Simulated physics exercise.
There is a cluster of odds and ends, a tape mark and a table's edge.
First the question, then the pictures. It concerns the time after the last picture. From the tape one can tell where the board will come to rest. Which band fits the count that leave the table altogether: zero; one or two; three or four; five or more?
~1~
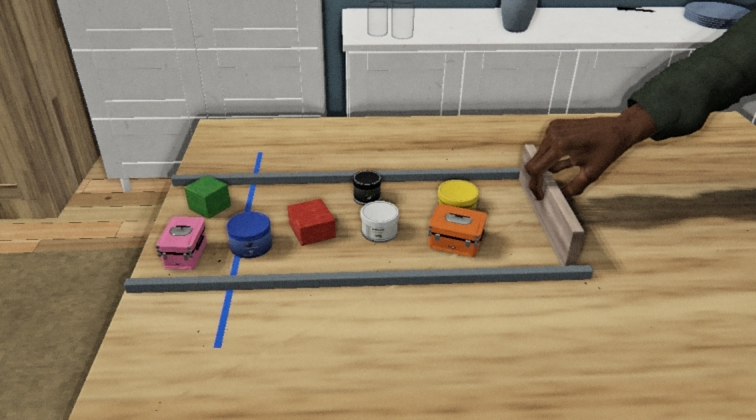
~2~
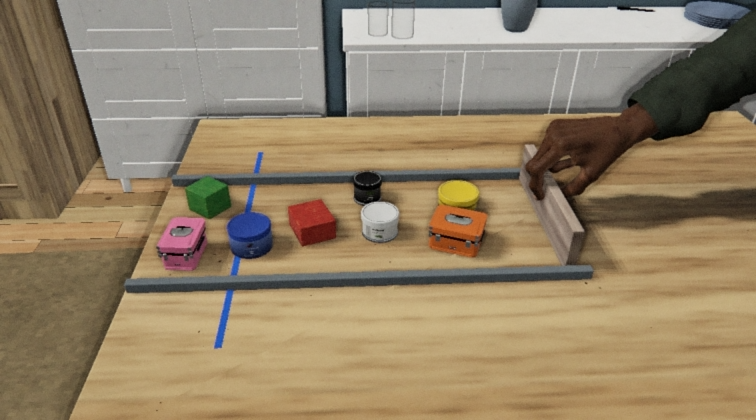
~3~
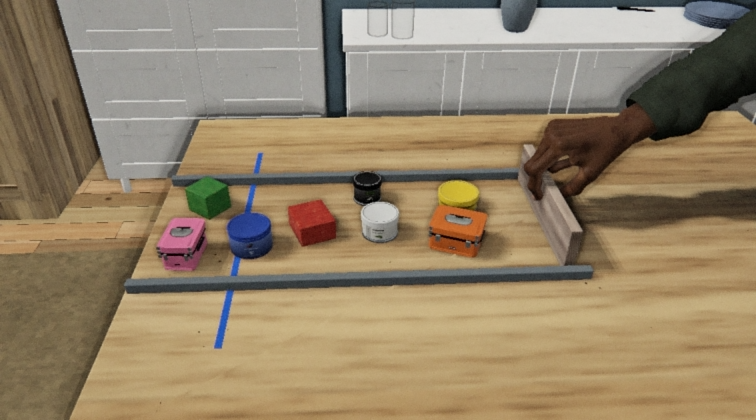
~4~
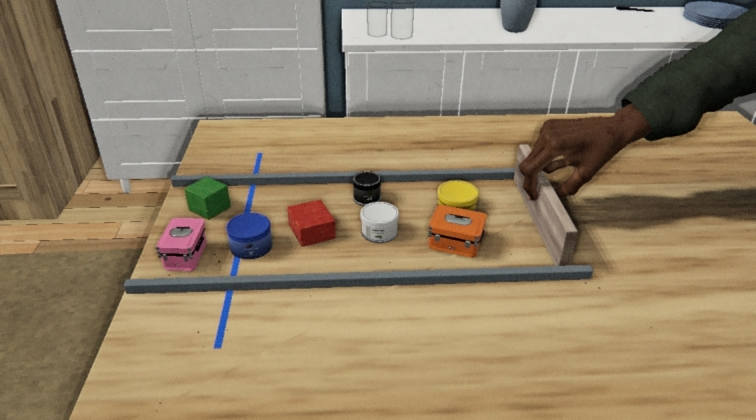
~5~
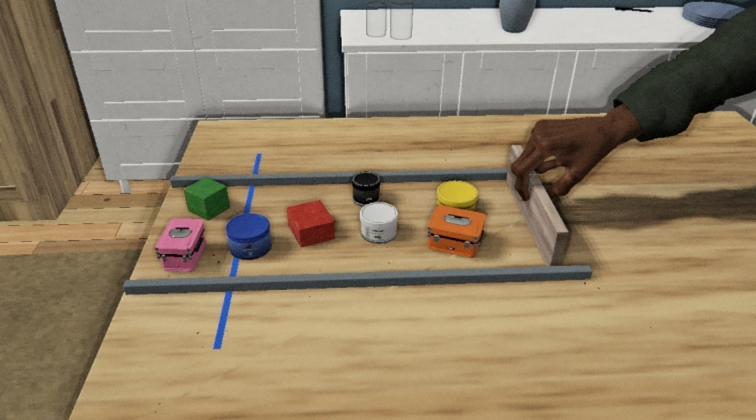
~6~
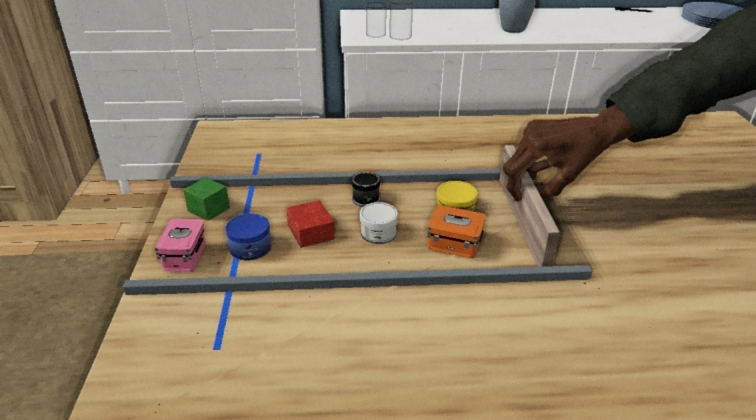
The band that fits is one or two.
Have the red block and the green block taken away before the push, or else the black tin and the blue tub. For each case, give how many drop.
0 and 0.
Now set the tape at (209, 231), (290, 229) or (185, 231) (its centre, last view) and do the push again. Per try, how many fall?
In order: 2, 0 and 4.
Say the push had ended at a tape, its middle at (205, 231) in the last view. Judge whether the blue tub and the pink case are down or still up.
In that case the blue tub tips off, and the pink case tips off.
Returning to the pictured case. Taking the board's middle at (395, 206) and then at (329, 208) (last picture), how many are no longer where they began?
Counts: 4, 6.
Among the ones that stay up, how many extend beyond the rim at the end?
So the number is 1.
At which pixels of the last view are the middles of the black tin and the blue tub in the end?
The first one ends at (236, 184), the second at (144, 250).
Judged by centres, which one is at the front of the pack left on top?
That would be the blue tub, the foremost.
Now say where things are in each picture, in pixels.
The first picture shows pink case (184, 244); green block (208, 197); blue tub (250, 235); board (547, 202); tape (244, 228).
The second picture shows green block (208, 198); yellow tin (458, 199).
The third picture shows blue tub (250, 236); black tin (367, 189).
The fourth picture shows pink case (184, 245); white tin (380, 223).
The fifth picture shows green block (207, 199); orange case (456, 232).
The sixth picture shows pink case (183, 246); green block (207, 199); blue tub (249, 237); board (525, 203); tape (243, 230).
A little later, none off yet; pink case at rest near (183, 246); green block at rest near (207, 199); blue tub at rest near (249, 237).
Next, none off yet; pink case shifted a little near (158, 249); green block at rest near (207, 199); blue tub shifted about its own width near (198, 242).
When it is over, the number that fall off is one or two; down, pink case.
